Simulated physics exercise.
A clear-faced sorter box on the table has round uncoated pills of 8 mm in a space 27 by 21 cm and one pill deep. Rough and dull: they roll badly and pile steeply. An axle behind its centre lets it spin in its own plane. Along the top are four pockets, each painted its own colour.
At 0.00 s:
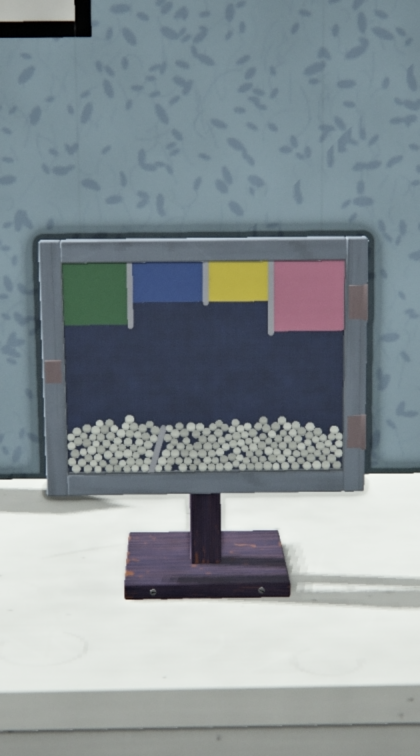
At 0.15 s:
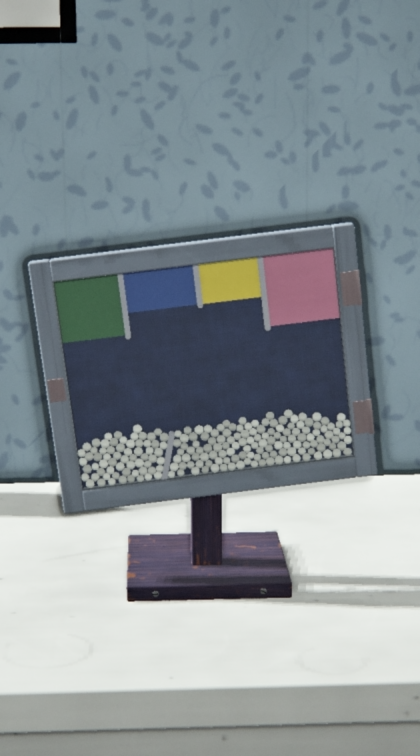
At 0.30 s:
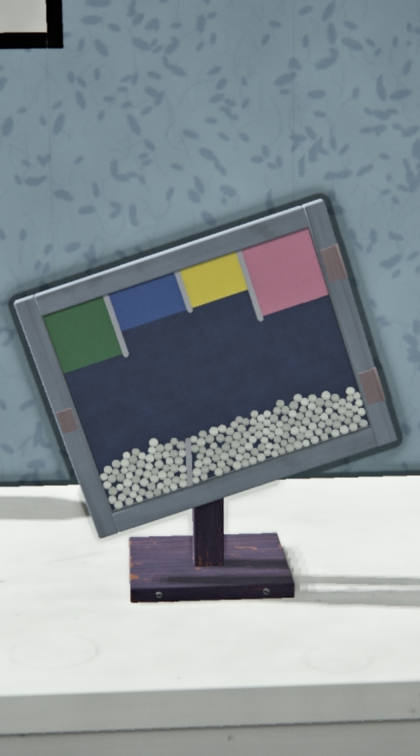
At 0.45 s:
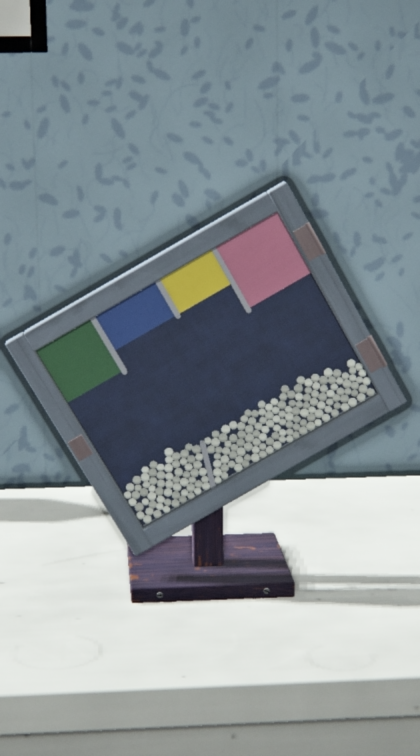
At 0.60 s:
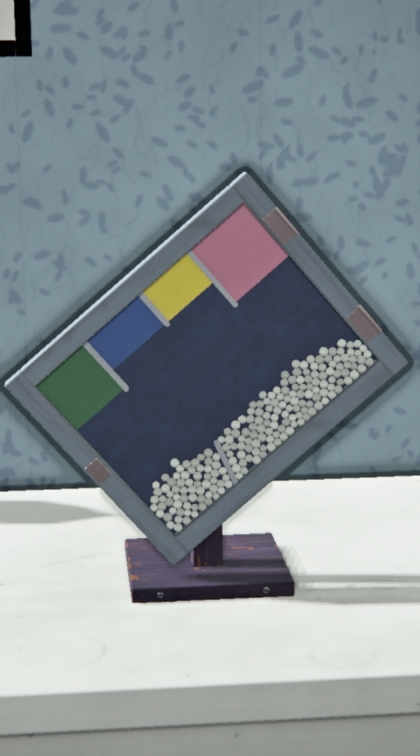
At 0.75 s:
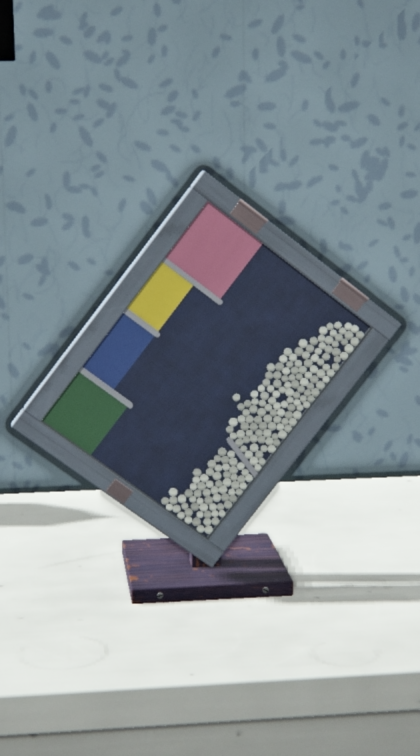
A gray-framed, clear-faced box with a dark blue interior stands on a dark wooden base on a white tabletop, seen straight on against blue leaf-patterned wallpaper. Green, blue, yellow and pink pockets line its top from left to right, with small round white pills heaped along the bottom. The box turns steadily anticlockwise well past a diagonal, its pills largely keeping their places, while the view shifts slightly.
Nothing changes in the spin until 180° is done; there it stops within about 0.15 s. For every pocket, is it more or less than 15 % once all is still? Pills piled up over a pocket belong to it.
Yellow pocket less, blue pocket more, pink pocket less, green pocket more than 15 %.
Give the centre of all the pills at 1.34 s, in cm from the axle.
About 5 cm right and 8 cm below.
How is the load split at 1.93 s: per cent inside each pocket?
Yellow pocket: 0; blue pocket: 0; pink pocket: 0; green pocket: 30.
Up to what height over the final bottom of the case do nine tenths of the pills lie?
Roughly 9 cm.
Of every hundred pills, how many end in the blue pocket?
Roughly 35 per cent.
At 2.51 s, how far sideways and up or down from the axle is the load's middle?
About 9 cm right and 4 cm below.
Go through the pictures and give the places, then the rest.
The first picture shows level, about 200 pills; pills centred (206, 447); top one (130, 420); yellow (238, 279), blue (168, 280), pink (308, 294), green (95, 292); walls (151, 474) to (163, 429).
The second picture shows turned 6° anticlockwise; pills centred (216, 448); top one (288, 414).
The third picture shows turned 17° anticlockwise; pills centred (234, 446); top one (350, 391).
The fourth picture shows turned 29° anticlockwise; pills centred (248, 439); top one (351, 364).
The fifth picture shows turned 40° anticlockwise; pills centred (259, 431); top one (342, 344).
The sixth picture shows turned 52° anticlockwise; pills centred (264, 424); top one (338, 325); yellow (159, 295), blue (117, 350), pink (212, 249), green (84, 412); partition tips (130, 405), (157, 334), (219, 302).
After 1.34 s, it has turned 97°, the pills' middle is 5 cm right of and 8 cm below the axle; inside pockets, green 10 %.
After 1.93 s, it has turned 141°, the pills' middle is 7 cm right of and 7 cm below the axle; inside pockets, green 30 %.
After 2.51 s, it has turned 180°, the pills' middle is 9 cm right of and 4 cm below the axle; inside pockets, blue 20 %, green 30 %.
Settled by 3.6 s, yellow 5 %, blue 35 %, pink 0 %, green 55 %.
